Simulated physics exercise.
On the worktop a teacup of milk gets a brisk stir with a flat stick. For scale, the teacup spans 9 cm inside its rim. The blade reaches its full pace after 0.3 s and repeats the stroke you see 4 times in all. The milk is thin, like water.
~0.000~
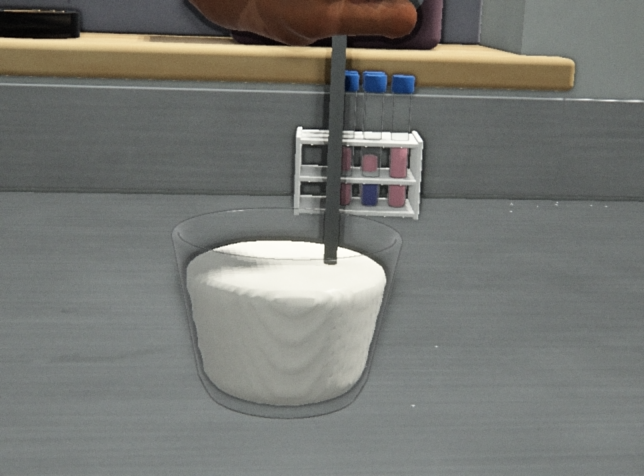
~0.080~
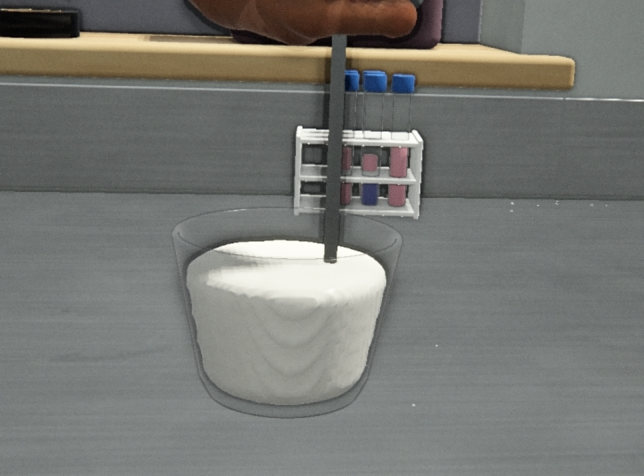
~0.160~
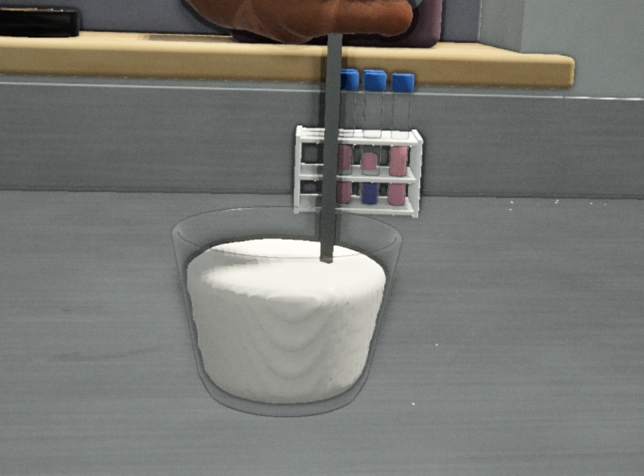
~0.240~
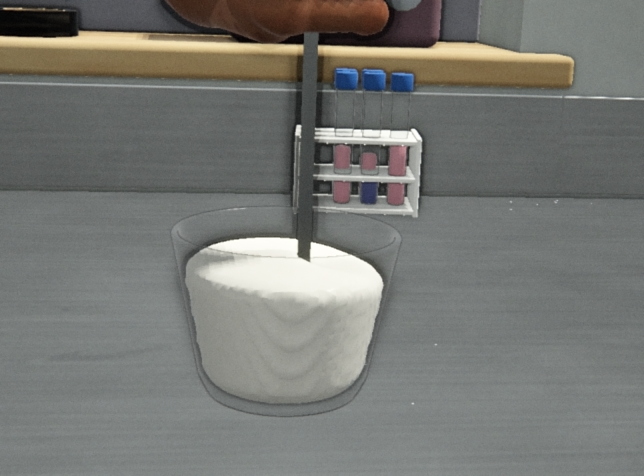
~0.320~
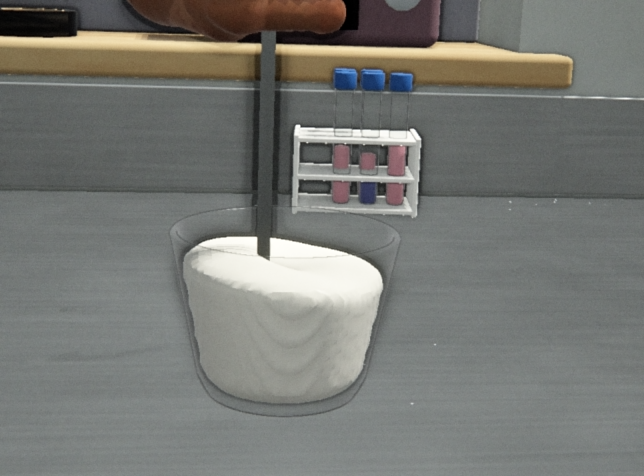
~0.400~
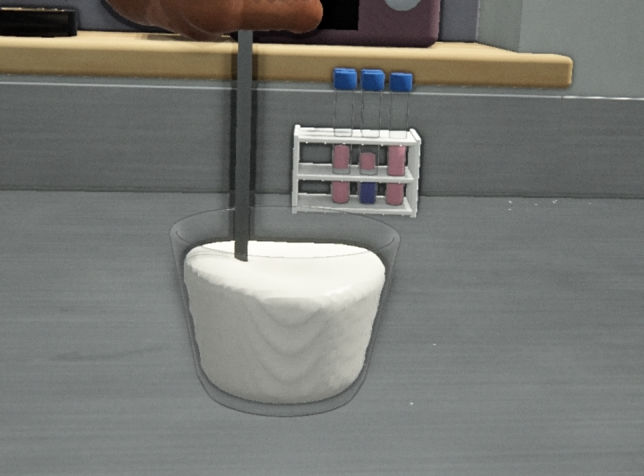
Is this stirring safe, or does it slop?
The teacup stays dry outside.
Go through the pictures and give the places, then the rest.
The stem is at (338, 85); surface from (185, 265) to (386, 267); the rim runs from (174, 236) to (398, 239), in the first picture.
The stem is at (337, 85); surface from (185, 264) to (386, 266), in the second picture.
The stem is at (333, 84); surface from (185, 264) to (386, 266), in the third picture.
The stem is at (310, 83); surface from (184, 261) to (382, 271), in the fourth picture.
The stem is at (268, 81); surface from (182, 255) to (381, 270), in the fifth picture.
The stem is at (244, 81); surface from (182, 257) to (385, 259), in the sixth picture.
After 0.90 s 0 ml is over the rim.
After 1.40 s 0 ml is over the rim.
After 1.91 s 0 ml is over the rim.
After 2.41 s 0 ml is over the rim.
In the end 0 ml is over the rim.
